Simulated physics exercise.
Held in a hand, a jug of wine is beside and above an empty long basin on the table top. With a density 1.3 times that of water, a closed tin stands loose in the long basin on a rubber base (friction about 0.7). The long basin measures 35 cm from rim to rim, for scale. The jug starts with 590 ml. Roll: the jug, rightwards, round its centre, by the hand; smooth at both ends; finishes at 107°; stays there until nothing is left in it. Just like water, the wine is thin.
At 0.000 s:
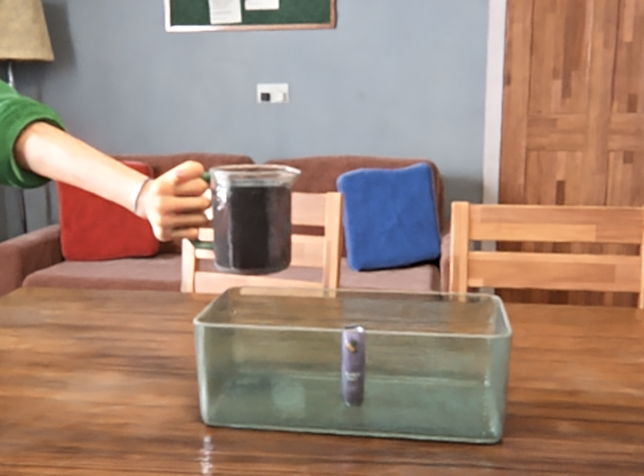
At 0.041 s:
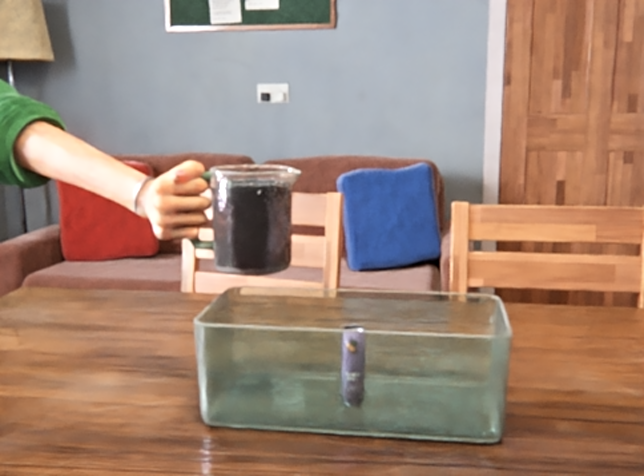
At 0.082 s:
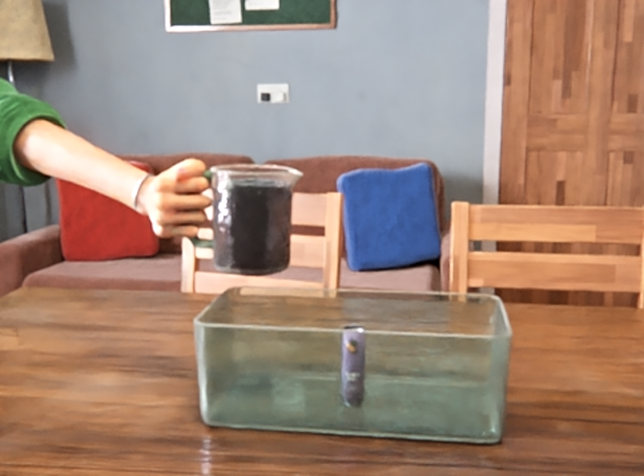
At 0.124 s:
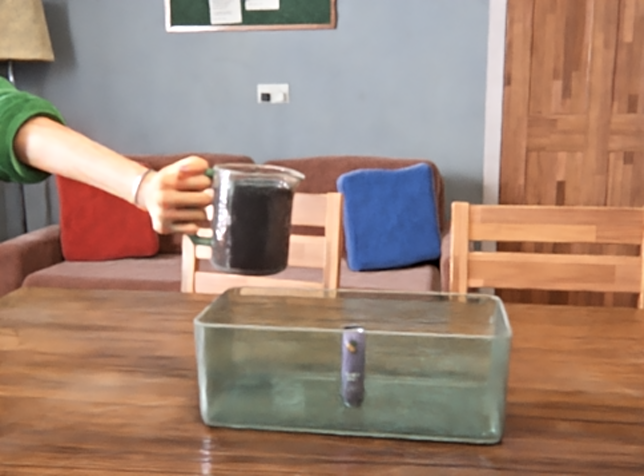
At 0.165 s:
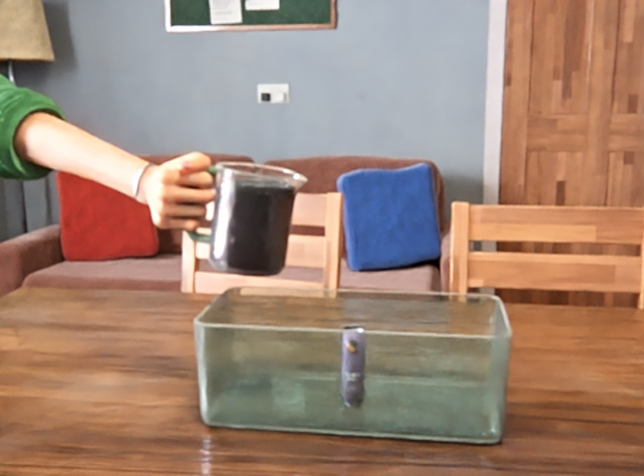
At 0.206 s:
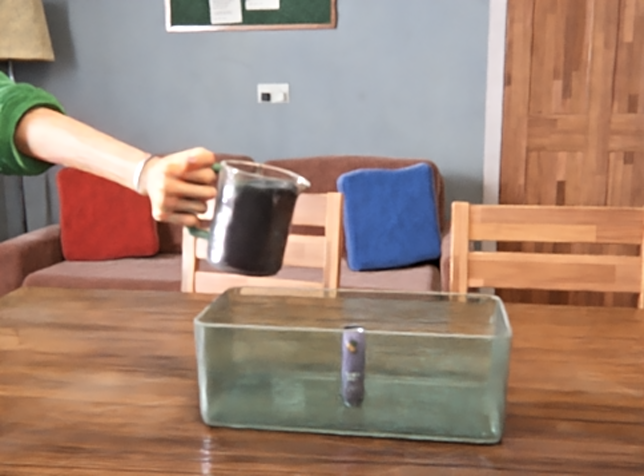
A hand holding a glass jug of dark wine slowly tilting it rightward above a clear basin with a small tin inside.
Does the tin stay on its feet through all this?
No, it will come down.
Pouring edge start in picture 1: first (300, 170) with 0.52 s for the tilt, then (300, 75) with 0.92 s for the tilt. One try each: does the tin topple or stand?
First it tips over; then it stays on its base.
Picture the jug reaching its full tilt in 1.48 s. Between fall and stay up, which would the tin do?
The tin tips over.
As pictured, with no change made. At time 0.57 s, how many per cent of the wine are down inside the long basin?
Near 5 in a hundred.
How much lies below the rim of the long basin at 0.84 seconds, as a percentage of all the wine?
Near 58 in a hundred.
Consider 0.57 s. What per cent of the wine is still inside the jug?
80 %.
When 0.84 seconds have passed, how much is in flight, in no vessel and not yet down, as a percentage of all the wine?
About 16 % of the total.
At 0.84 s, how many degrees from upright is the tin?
It sits at roughly 0°.
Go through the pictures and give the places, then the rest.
In the first picture, tilt 0°; pouring edge (300, 171); surface from (216, 184) to (291, 184); the long basin's rim runs from (212, 305) to (505, 316); the tin's top is at (354, 332).
In the second picture, tilt 1°; pouring edge (301, 172); surface from (217, 183) to (291, 185).
In the third picture, tilt 2°; pouring edge (302, 173); surface from (218, 183) to (291, 185).
In the fourth picture, tilt 5°; pouring edge (304, 176); surface from (219, 183) to (294, 186).
In the fifth picture, tilt 8°; pouring edge (307, 179); surface from (222, 183) to (296, 187).
In the sixth picture, tilt 13°; pouring edge (310, 184); surface from (222, 184) to (299, 188).
Then, 0.57 s in, the tilt is 73° and 80 per cent is still to pour; the tin stands where it began.
Then, 0.84 s in, the tilt is 105° and 26 per cent is still to pour; the tin stands where it began.
Then, 1.12 s in, the tilt is 107° and 2 per cent is still to pour; the tin leans 59°.
Then, 1.42 s in, the tilt is 107° and 0 per cent is still to pour; the tin lies on its side.
Finally, the tin lies on its side.
